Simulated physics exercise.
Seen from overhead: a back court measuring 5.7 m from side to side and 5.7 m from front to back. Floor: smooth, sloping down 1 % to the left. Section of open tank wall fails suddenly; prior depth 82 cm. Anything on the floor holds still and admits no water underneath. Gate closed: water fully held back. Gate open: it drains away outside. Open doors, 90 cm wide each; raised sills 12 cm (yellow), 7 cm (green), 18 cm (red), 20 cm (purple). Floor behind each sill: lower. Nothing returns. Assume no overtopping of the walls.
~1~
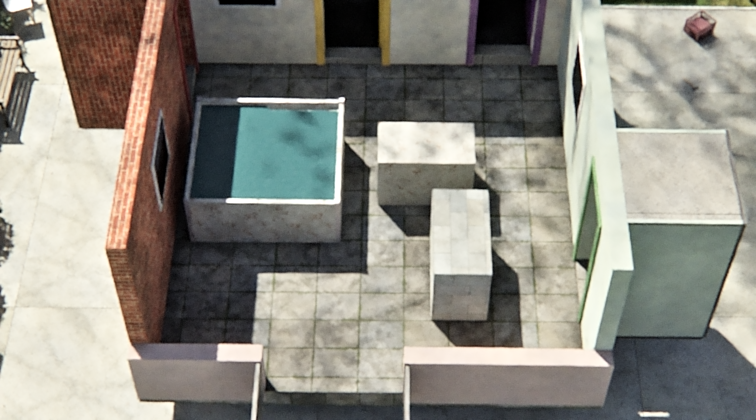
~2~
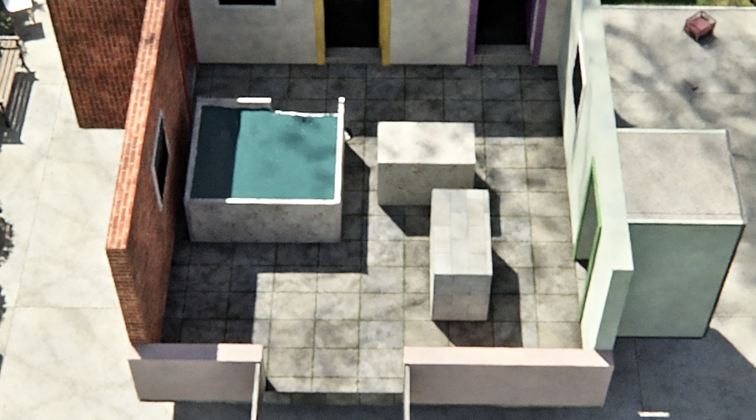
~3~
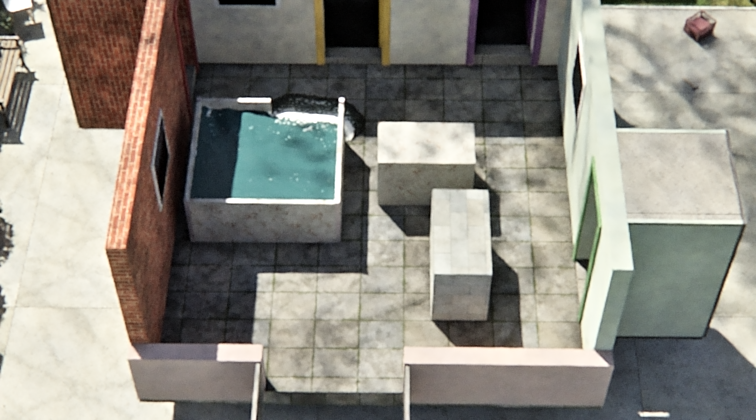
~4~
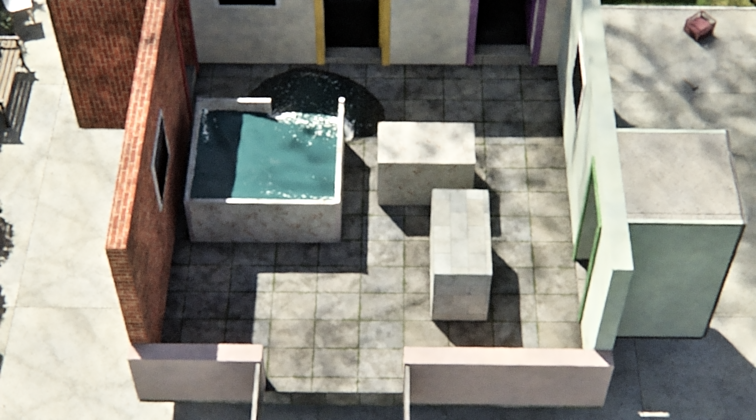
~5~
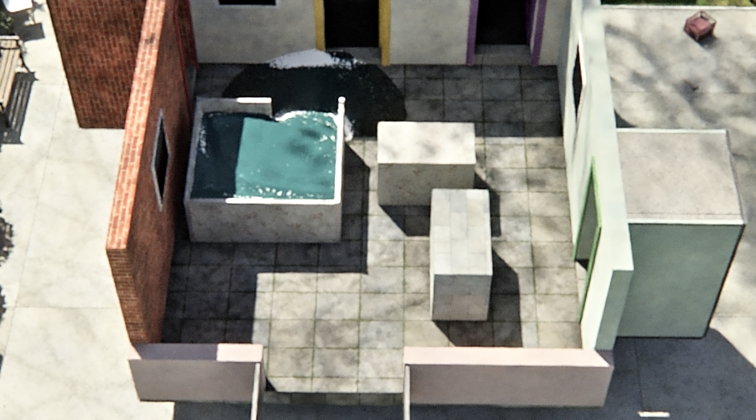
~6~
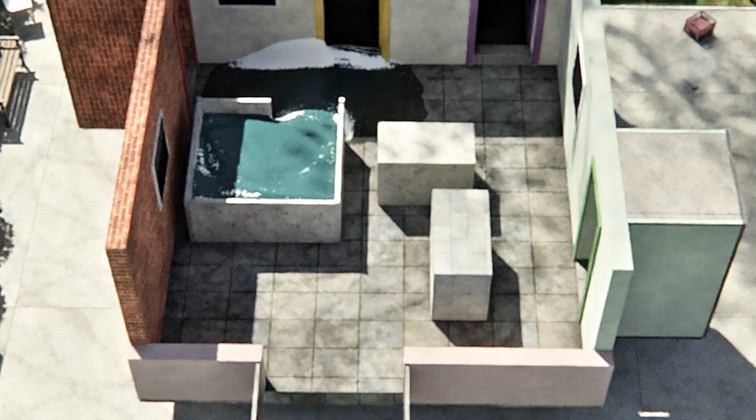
At first, a square open tank of still teal water stands in a walled, tiled courtyard beside two pale blocks. Then part of its far wall gives way and water pours out behind it, rippling the surface inside. The dark sheet fans across the floor to the back wall and spreads rightward past the yellow-framed doorway.
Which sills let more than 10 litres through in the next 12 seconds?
One by one: Yellow door: Beyond the set amount, green door: Beyond the set amount, red door: Beyond the set amount, purple door: Short of the set amount.
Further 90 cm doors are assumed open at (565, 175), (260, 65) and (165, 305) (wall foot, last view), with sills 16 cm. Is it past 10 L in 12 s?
So, in the order given, it's shy of the mark, then beyond the mark, then shy of the mark.
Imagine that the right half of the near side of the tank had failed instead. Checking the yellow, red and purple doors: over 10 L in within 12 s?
Compared with the limit, yellow is lower, red is lower and purple is lower.
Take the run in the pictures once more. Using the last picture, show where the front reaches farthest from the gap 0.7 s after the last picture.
(520, 69).
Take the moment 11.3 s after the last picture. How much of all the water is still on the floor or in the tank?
Roughly 72 per cent is still there.
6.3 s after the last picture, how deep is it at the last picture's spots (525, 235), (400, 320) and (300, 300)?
Taking the spots in order: 6 cm, 2 cm, 1 cm.
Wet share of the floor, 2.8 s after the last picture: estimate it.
Roughly 55 % of the floor is wet.
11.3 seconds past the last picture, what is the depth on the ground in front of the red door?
10.0 cm.
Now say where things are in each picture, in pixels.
In the first frame, the open tank at (266, 153) is whole and still, 82 cm deep.
In the second frame, the front is at (348, 138), 0.6 m from the gap on the open tank's far side; 0.3 m2 of floor is under water; 82 cm left at the back of the open tank.
In the third frame, water pours out on the open tank's far side and has run 1.0 m, to (288, 99); typically 13 cm deep outside, 82 cm at the open tank's back.
In the fourth frame, water pours out on the open tank's far side and has run 1.5 m, to (293, 74); typically 9 cm deep outside, 80 cm at the open tank's back.
In the fifth frame, water pours out on the open tank's far side and has run 1.8 m, to (370, 66); typically 7 cm deep outside, 72 cm at the open tank's back.
In the sixth frame, the front is at (405, 66), 2.2 m from the gap on the open tank's far side; 4.5 m2 of floor is under water; 70 cm left at the back of the open tank.
Then, 0.7 s after the last picture water covers 20 % of the floor and is deepest (50 cm) near (313, 68); yellow door 41 cm at the sill, 131 L in, green door not reached, red door 22 cm at the sill, 2 L in, purple door 5 cm at the sill, 0 L in.
Then, 1.5 s after the last picture water covers 30 % of the floor and is deepest (40 cm) near (198, 68); yellow door 34 cm at the sill, 293 L in, green door not reached, red door 30 cm at the sill, 37 L in, purple door 10 cm at the sill, 0 L in.
Then, 2.8 s after the last picture water covers 55 % of the floor and is deepest (30 cm) near (313, 68); yellow door 27 cm at the sill, 423 L in, green door 2 cm at the sill, 0 L in, red door 24 cm at the sill, 86 L in, purple door 8 cm at the sill, 0 L in.
Then, 6.3 s after the last picture water covers 90 % of the floor and is deepest (18 cm) near (198, 68); yellow door 15 cm at the sill, 544 L in, green door 4 cm at the sill, 0 L in, red door 13 cm at the sill, 102 L in, purple door 11 cm at the sill, 0 L in.
Then, 11.3 s after the last picture water covers 95 % of the floor and is deepest (14 cm) near (157, 374); yellow door 9 cm at the sill, 552 L in, green door 10 cm at the sill, 29 L in, red door 10 cm at the sill, 102 L in, purple door 8 cm at the sill, 0 L in.
